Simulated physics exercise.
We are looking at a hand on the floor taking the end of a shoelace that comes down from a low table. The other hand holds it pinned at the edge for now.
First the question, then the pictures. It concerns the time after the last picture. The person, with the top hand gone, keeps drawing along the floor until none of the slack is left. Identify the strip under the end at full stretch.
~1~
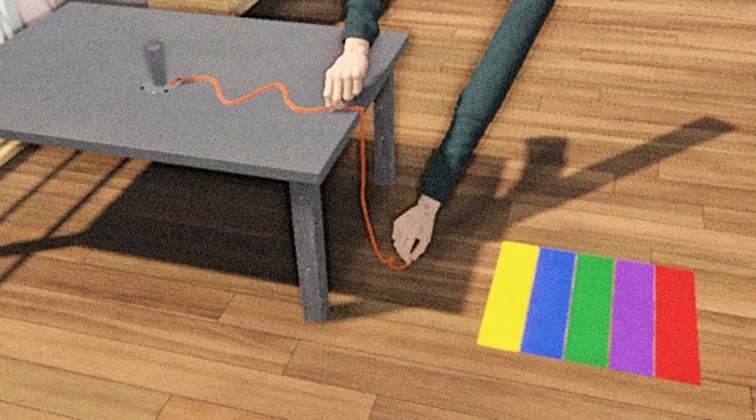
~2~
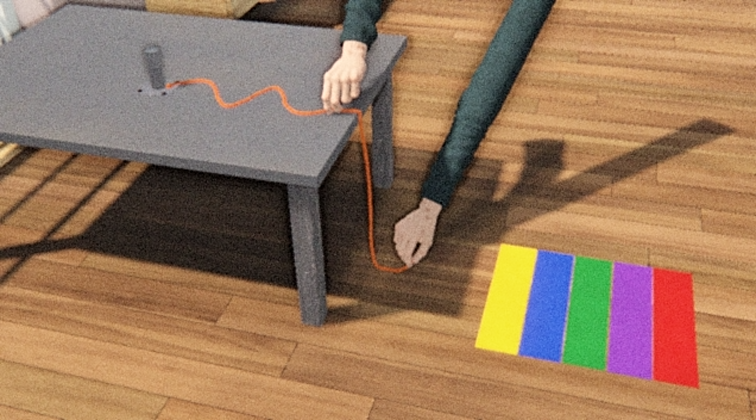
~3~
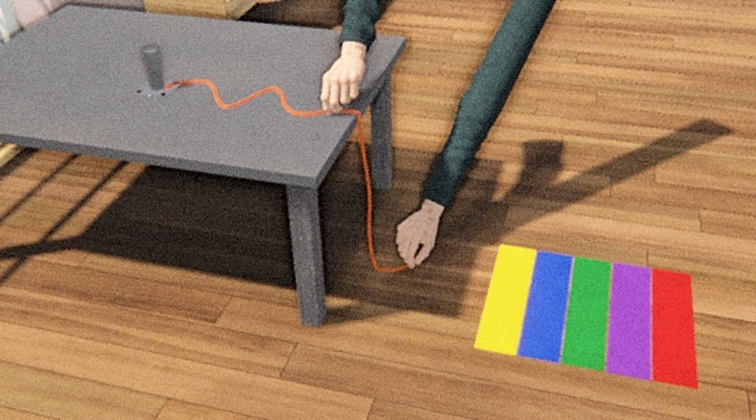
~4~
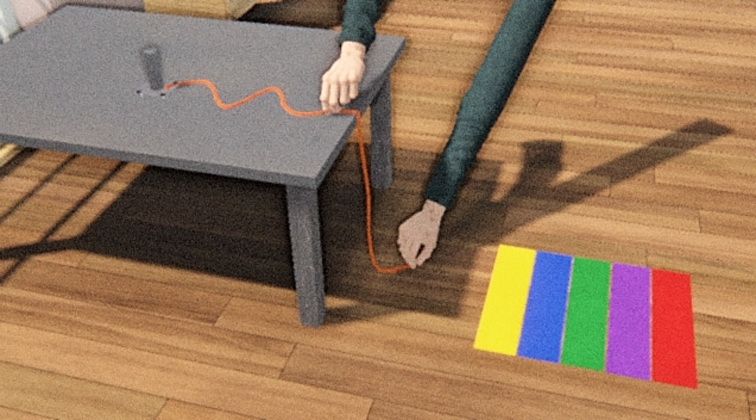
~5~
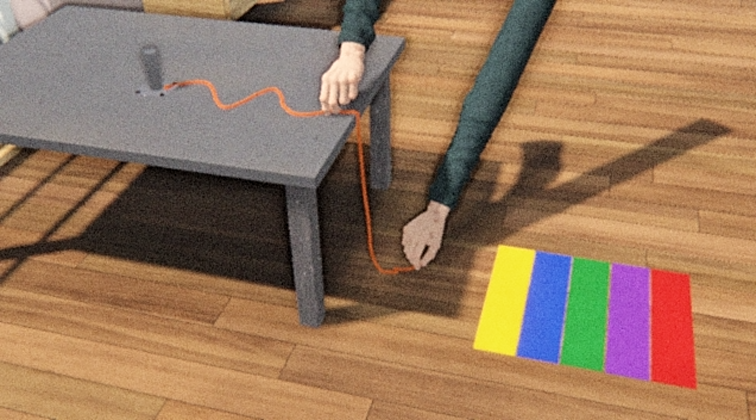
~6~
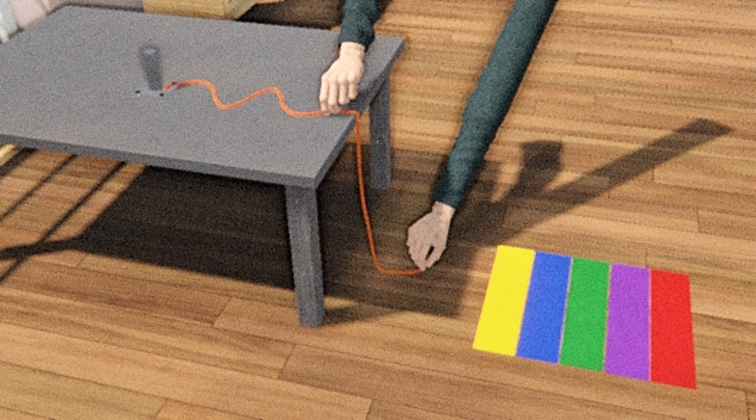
Strip: Purple.
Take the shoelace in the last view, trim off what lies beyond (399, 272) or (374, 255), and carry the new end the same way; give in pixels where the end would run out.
(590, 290) and (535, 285).
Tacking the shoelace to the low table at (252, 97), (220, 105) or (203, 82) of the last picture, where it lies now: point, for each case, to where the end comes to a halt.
In order of the tries: About (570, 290), about (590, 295), about (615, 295).
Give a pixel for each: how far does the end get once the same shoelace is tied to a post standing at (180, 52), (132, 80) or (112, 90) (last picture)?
About (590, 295), then (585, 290), then (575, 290).
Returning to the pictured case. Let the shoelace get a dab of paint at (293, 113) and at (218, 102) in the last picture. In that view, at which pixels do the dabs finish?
The first ends at (375, 129) and the second at (248, 99).
Soon after, end near (545, 285); over blue.
Then, end near (598, 294); over green.
At full stretch, end near (630, 299); over purple. Over purple.
